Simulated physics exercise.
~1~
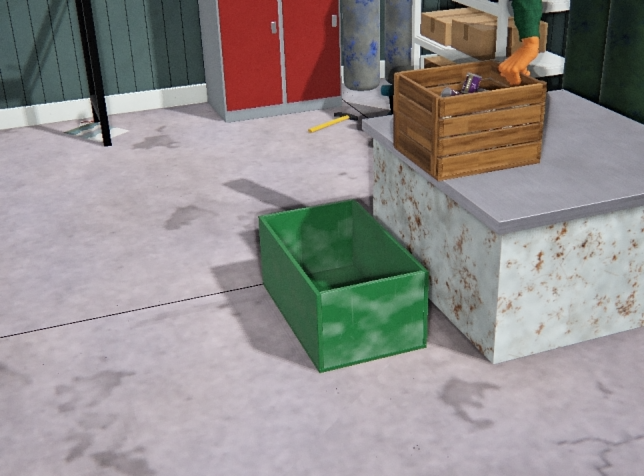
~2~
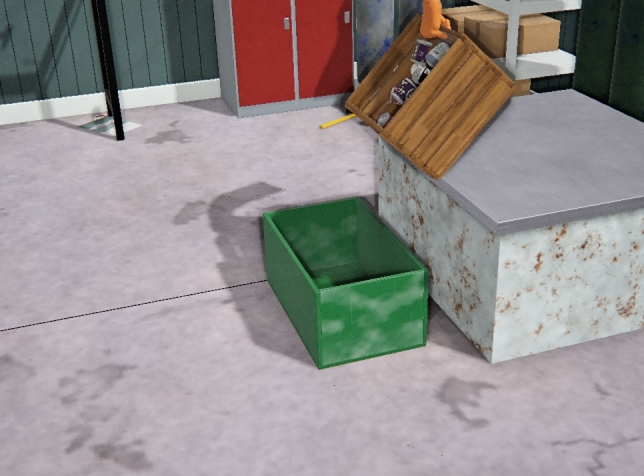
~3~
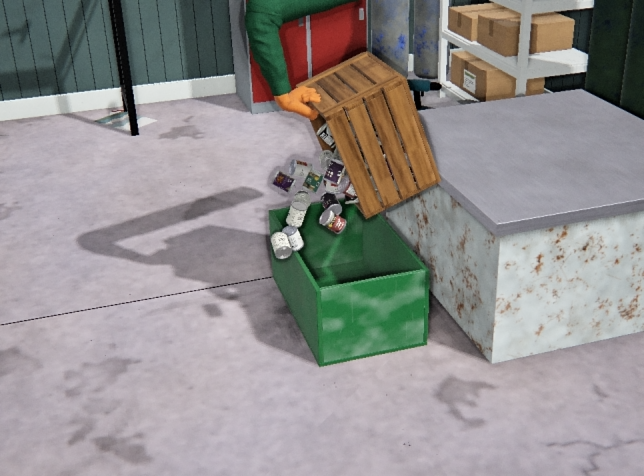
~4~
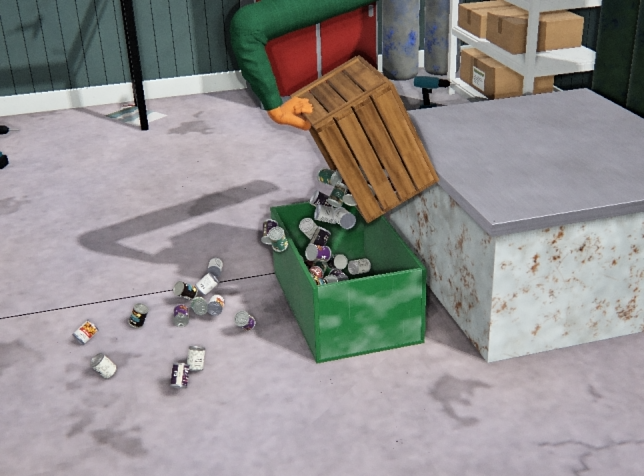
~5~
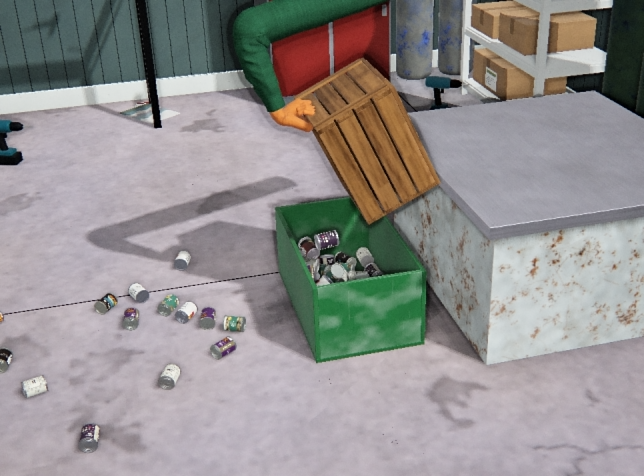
In a workshop with a stained concrete floor and a red cabinet, a slatted wooden box of small tins rests on a rust-spotted bench above a long green bin. A green-sleeved arm with an orange hand tips the box up at the back, swinging it left over the bench's edge. Once it is steeply tilted, the tins tumble out in a loose stream towards the bin. Many drop inside, while others spill past it and scatter leftward across the floor. The box finally hangs still, with a heap of tins in the bin and others strewn on the concrete beyond.
